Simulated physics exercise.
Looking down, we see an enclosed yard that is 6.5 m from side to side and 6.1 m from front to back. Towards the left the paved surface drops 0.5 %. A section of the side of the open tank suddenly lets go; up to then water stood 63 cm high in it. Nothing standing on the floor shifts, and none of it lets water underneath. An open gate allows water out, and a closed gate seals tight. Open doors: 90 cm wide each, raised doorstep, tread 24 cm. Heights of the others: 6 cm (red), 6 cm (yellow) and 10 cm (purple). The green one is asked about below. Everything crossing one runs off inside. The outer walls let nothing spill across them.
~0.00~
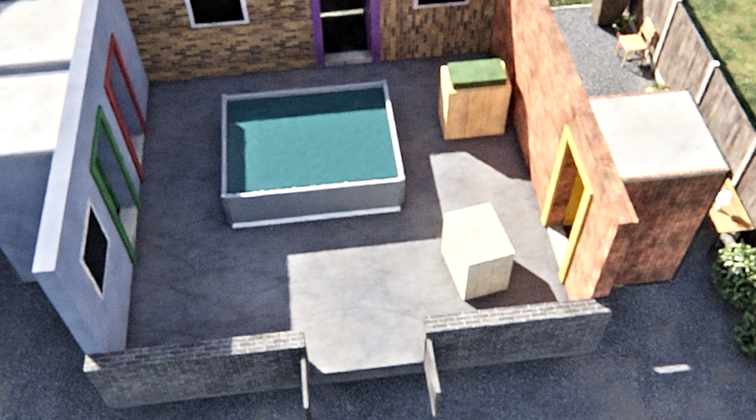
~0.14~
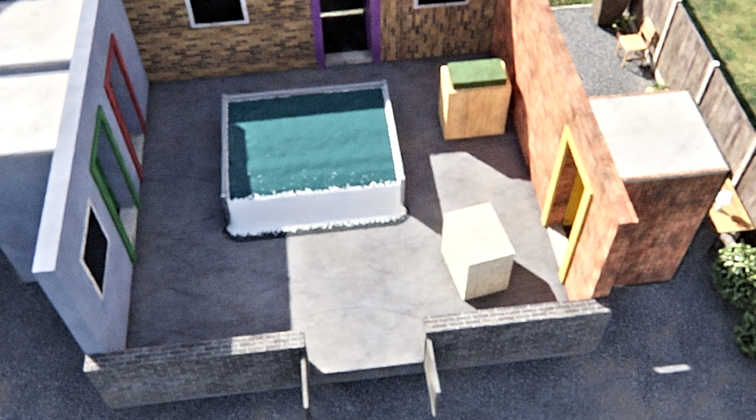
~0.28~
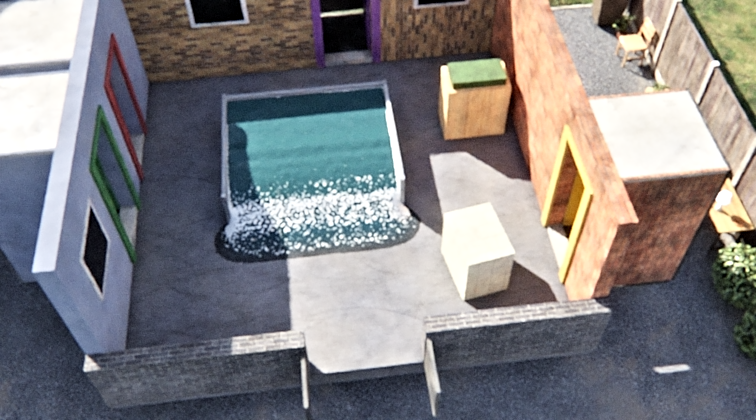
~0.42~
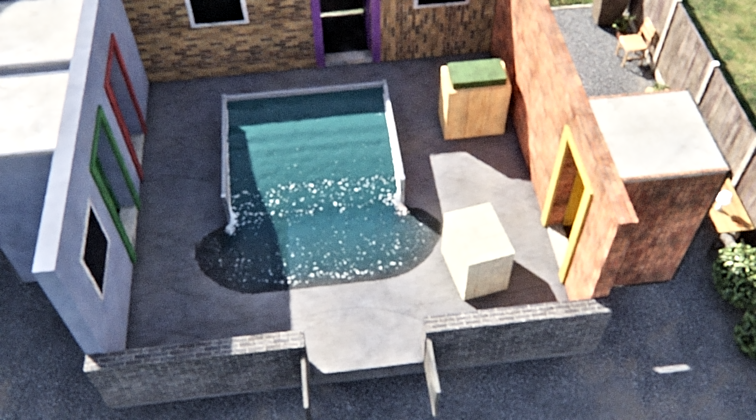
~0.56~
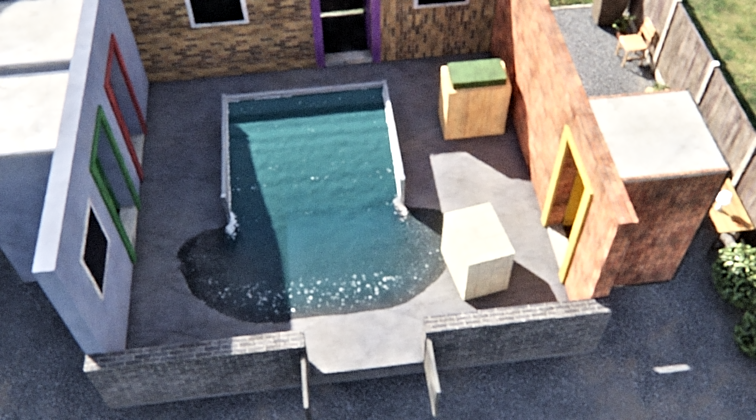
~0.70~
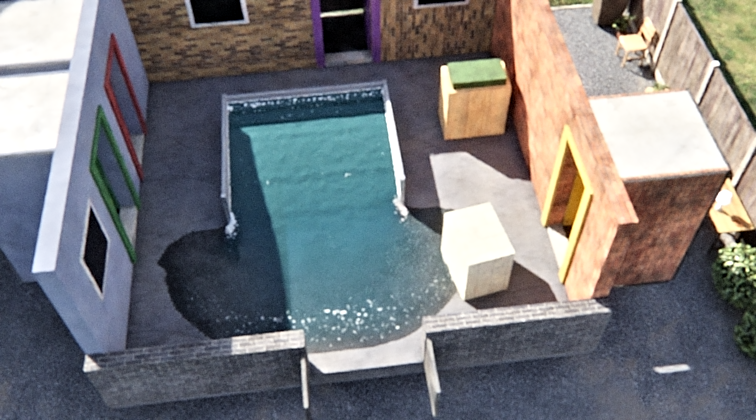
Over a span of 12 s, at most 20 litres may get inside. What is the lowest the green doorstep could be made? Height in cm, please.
Around 5.5 cm high.
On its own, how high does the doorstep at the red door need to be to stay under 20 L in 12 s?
Red - roughly 6.5 cm.
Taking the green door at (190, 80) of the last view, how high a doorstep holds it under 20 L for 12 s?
You'd want it roughly 16 cm high.
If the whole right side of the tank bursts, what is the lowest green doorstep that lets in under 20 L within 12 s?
You'd want it roughly 10.0 centimetres tall.
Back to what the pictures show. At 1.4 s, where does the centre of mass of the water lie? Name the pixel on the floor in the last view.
I'd put it close to (313, 211).
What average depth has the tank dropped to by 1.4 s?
I'd put it at some 34 centimetres on average.
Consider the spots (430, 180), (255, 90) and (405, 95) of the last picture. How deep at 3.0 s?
Going through the spots in order gives 0, 0 and 0 centimetres.
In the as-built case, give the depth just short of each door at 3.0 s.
In cm: Red 0, yellow 9, green 8, purple 0.
After 1.4 s water covers 35 % of the floor, deepest (38 cm) near (292, 361); it has not reached the green door.
After 3.0 s water covers 45 % of the floor, deepest (38 cm) near (137, 379); 8 cm at the green door, 0 litres in over its 16 cm doorstep.
After 12.0 s water covers 100 % of the floor, deepest (12 cm) near (391, 128); 6 cm at the green door, 0 litres in over its 16 cm doorstep.
At the green door as built, the water arrived by 2.9 s and peaked near 10 cm at 3.2 s.
With a doorstep of 5 cm, 27 litres would have come in within the 12 s; with 6 cm, 15 litres. So under 20 litres takes about 5.5 cm.
